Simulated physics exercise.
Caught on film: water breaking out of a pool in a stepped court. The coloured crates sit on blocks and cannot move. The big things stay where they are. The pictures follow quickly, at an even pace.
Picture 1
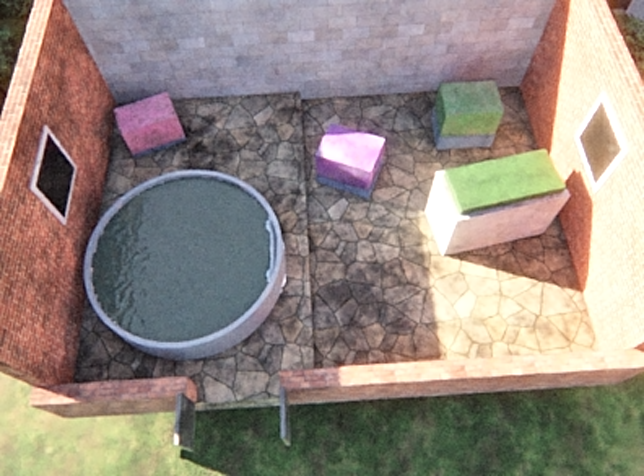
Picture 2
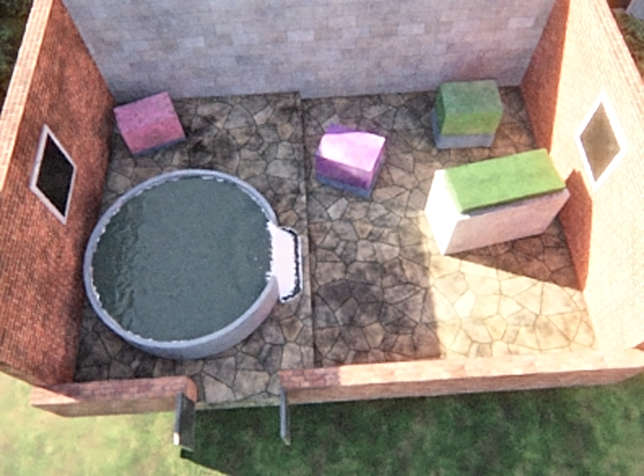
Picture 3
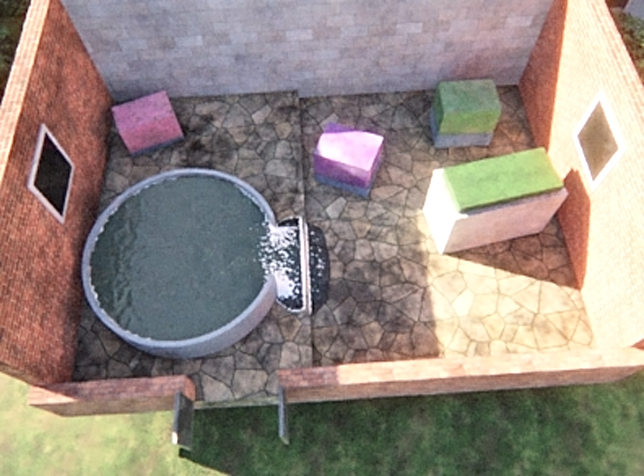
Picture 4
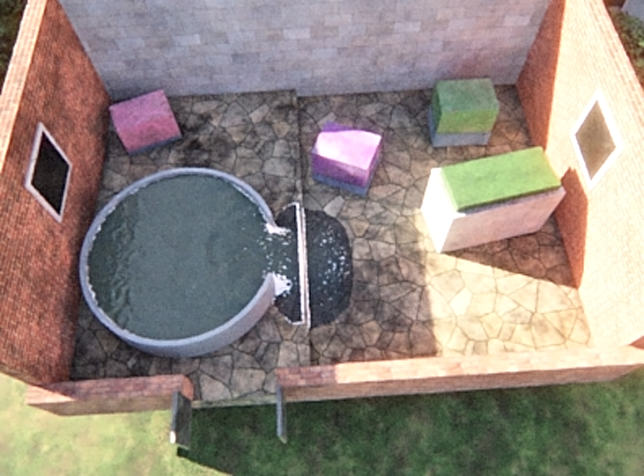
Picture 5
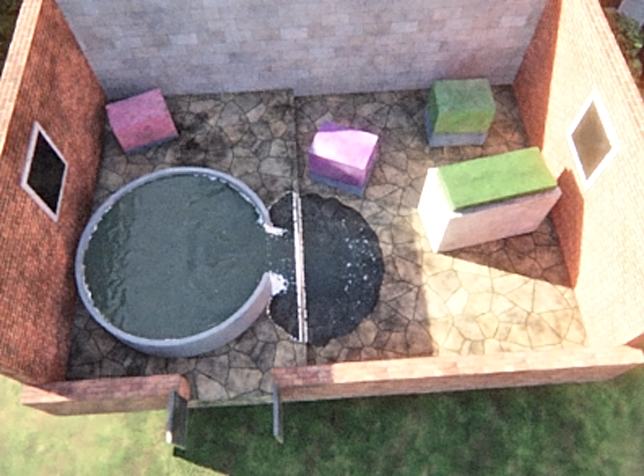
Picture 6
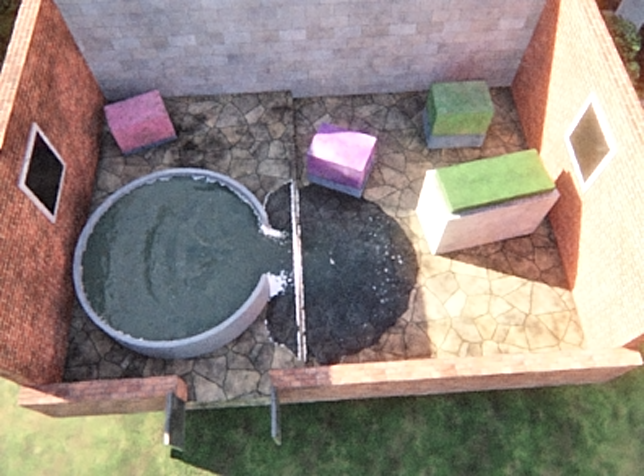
A large round grey pool of dark water stands at the left of a brick-walled, stone-paved court with a step across its middle, seen from high above. A pink block sits behind the pool, a purple one near the centre, and two green-topped blocks to the right. The pool's right side opens and water gushes out, spreading rightward over the paving in a widening dark sheet, while the view shifts very slightly.
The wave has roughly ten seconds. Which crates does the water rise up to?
The pink crate stays dry; the purple crate stays dry; the green crate stays dry.
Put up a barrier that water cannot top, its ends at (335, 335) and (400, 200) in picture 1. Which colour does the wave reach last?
It is the pink crate.
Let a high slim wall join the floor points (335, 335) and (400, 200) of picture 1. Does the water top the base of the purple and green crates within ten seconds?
The purple one is soaked; the green one keeps dry.
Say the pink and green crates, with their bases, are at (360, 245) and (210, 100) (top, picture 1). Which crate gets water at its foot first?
I say the crate marked pink.
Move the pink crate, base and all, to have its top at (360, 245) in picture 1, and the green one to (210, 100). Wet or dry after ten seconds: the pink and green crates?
Pink crate is wetted; green crate remains dry.
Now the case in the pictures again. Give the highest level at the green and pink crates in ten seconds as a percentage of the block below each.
Near 50 and 0 in a hundred.
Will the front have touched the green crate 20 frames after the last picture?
Green yes.
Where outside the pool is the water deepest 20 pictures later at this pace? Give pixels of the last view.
Near (578, 337).
A moment on, water covers 30 % of the floor; the pink crate not reached, the purple crate water round its plinth, the green crate not reached.
Next, water covers 40 % of the floor; the pink crate not reached, the purple crate water round its plinth, the green crate water round its plinth.
Then, water covers 55 % of the floor; the pink crate not reached, the purple crate water round its plinth, the green crate water round its plinth.
Later, water covers 65 % of the floor; the pink crate not reached, the purple crate water round its plinth, the green crate water round its plinth.
In the end, water covers 65 % of the floor; the pink crate stayed above the water, the purple crate stayed above the water, the green crate stayed above the water.
